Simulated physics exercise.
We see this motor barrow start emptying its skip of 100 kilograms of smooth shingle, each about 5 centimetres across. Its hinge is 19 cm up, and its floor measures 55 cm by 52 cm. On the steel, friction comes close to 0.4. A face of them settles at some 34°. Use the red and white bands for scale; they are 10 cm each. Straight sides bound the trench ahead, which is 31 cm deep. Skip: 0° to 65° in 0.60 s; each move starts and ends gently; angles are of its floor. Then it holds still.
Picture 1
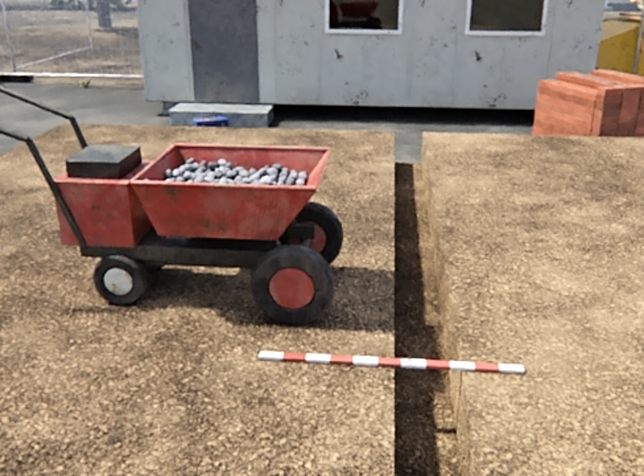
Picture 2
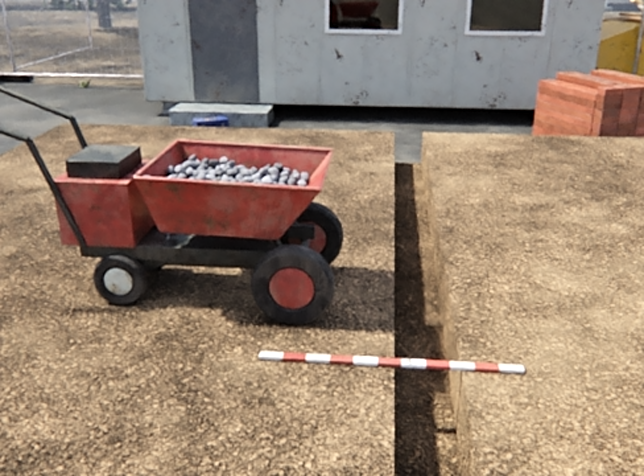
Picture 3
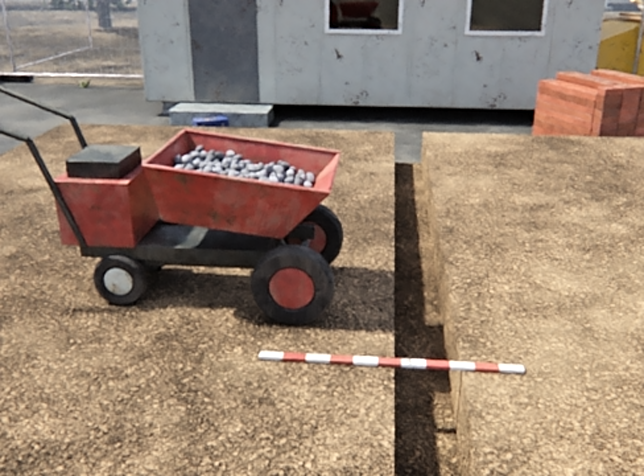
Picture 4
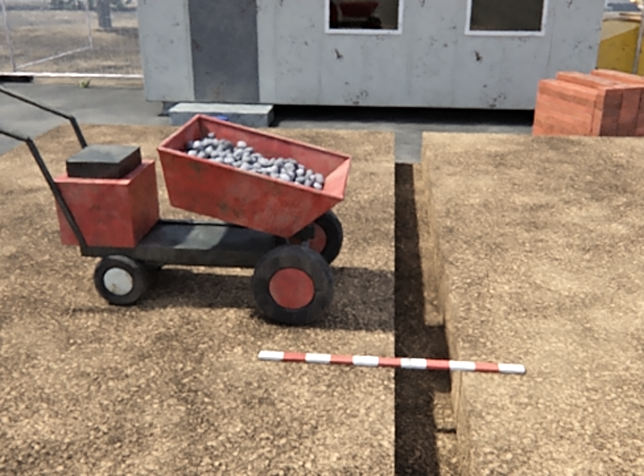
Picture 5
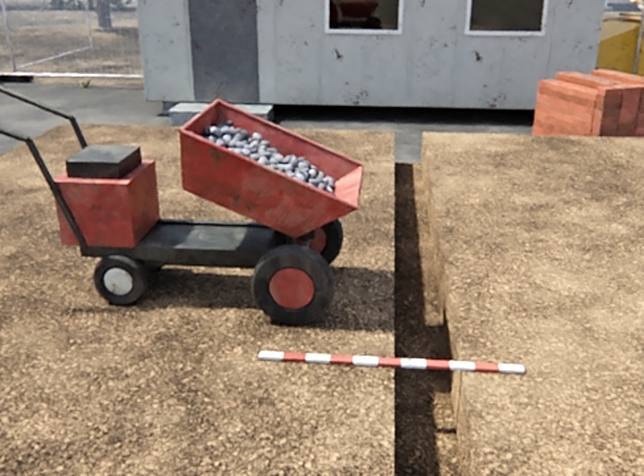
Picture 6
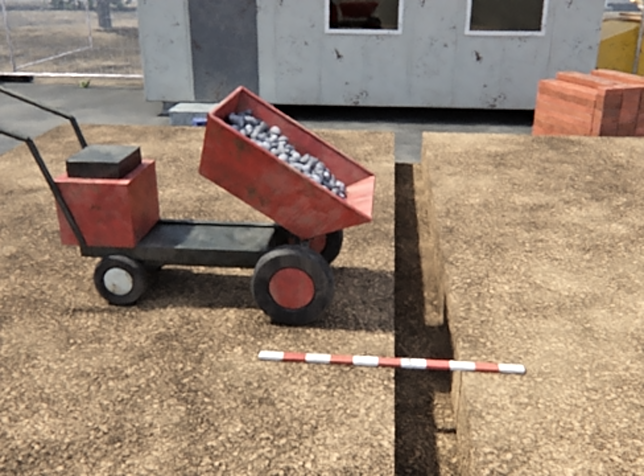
Beside a narrow trench, a red skip of grey stones tilts steadily toward the right.
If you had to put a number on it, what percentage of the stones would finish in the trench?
I'd put it at about 52 percent.
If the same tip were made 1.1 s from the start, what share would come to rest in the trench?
Roughly 70 per cent would.
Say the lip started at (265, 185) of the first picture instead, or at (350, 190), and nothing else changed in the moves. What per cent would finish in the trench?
First place: Near 70%; second place: Near 30%.
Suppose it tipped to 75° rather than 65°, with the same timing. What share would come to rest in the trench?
About 50%.
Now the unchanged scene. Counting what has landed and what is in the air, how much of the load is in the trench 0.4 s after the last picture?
Roughly 15 percent of the load.
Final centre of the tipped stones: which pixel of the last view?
Their centre sits close to (444, 326).
Then, 0.1 s after the last picture the floor is at 55°, 100 % in the skip; the foremost stones are at (369, 224).
Then, 0.4 s after the last picture the floor is at 65°, 86 % in the skip, 14 % in the trench; the foremost stones are at (452, 266).
Then, 0.7 s after the last picture the floor is at 65°, 27 % in the skip, 27 % in the trench, 46 % past the trench; the foremost stones are at (602, 301).
Then, 2.7 s after the last picture the floor is at 65°, 0 % in the skip, 52 % in the trench, 48 % past the trench; the foremost stones are past the picture's edge.
